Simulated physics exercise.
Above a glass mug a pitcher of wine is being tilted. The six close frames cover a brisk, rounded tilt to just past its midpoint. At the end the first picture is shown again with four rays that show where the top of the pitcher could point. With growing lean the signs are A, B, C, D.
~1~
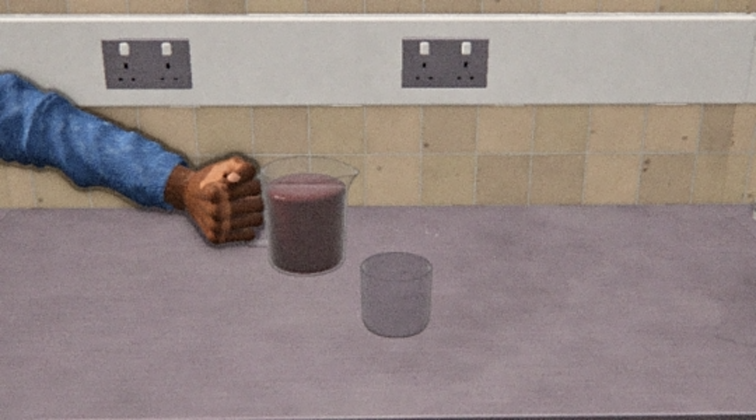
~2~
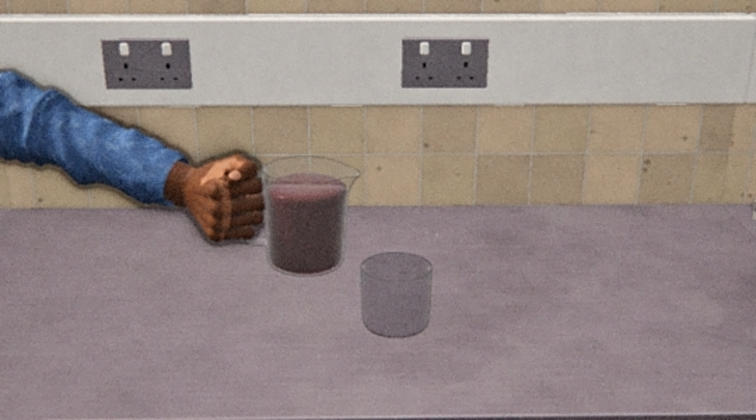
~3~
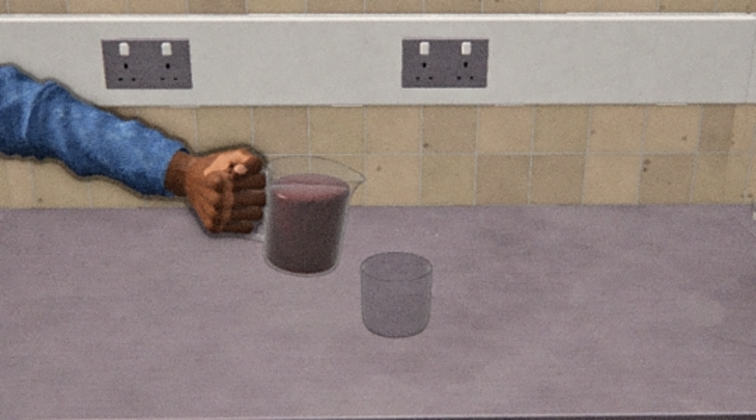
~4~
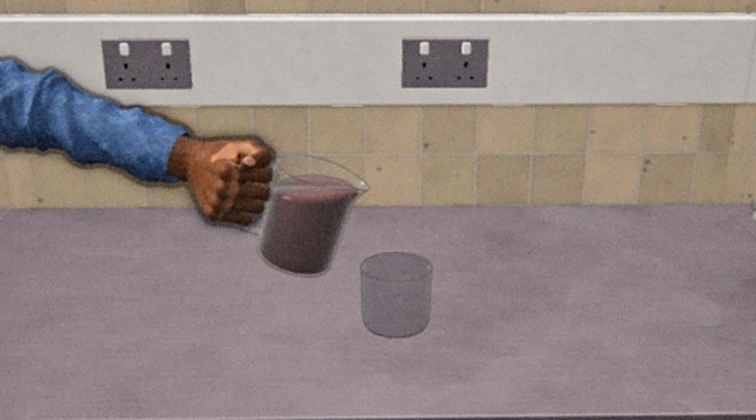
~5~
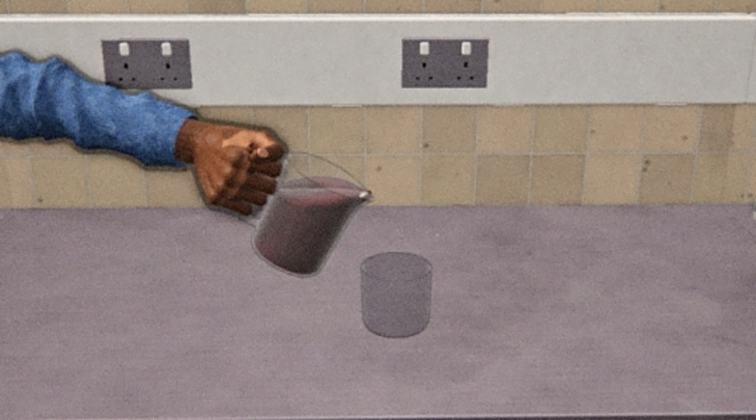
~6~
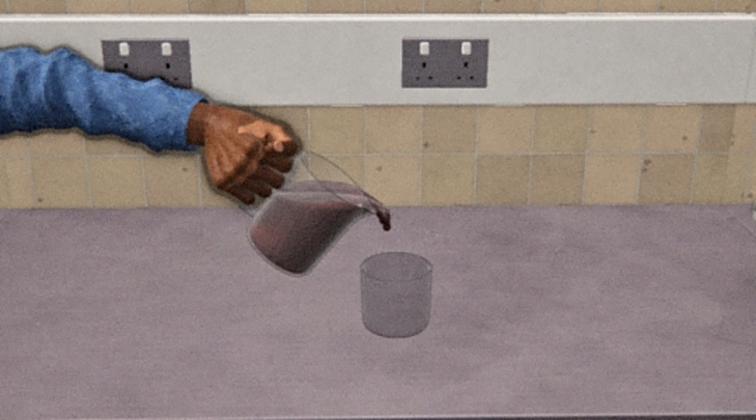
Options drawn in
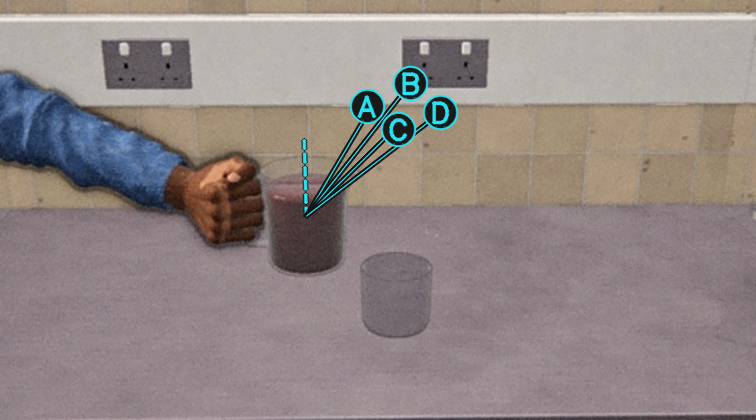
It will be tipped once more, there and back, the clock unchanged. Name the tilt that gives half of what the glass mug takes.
Line D does it best.
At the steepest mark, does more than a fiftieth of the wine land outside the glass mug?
No, it does not.
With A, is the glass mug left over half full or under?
Under.
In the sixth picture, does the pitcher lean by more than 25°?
Yes.
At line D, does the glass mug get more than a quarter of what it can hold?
Yes, it does.
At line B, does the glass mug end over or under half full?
Under half.
In cyan, A at (361, 123); B at (400, 96); C at (383, 139); D at (427, 123).
With A, the glass mug ends with about 10 % of what it can hold.
With B, the glass mug ends with about 21 % of what it can hold.
With C, the glass mug ends with about 33 % of what it can hold.
With D, the glass mug ends with about 48 % of what it can hold.
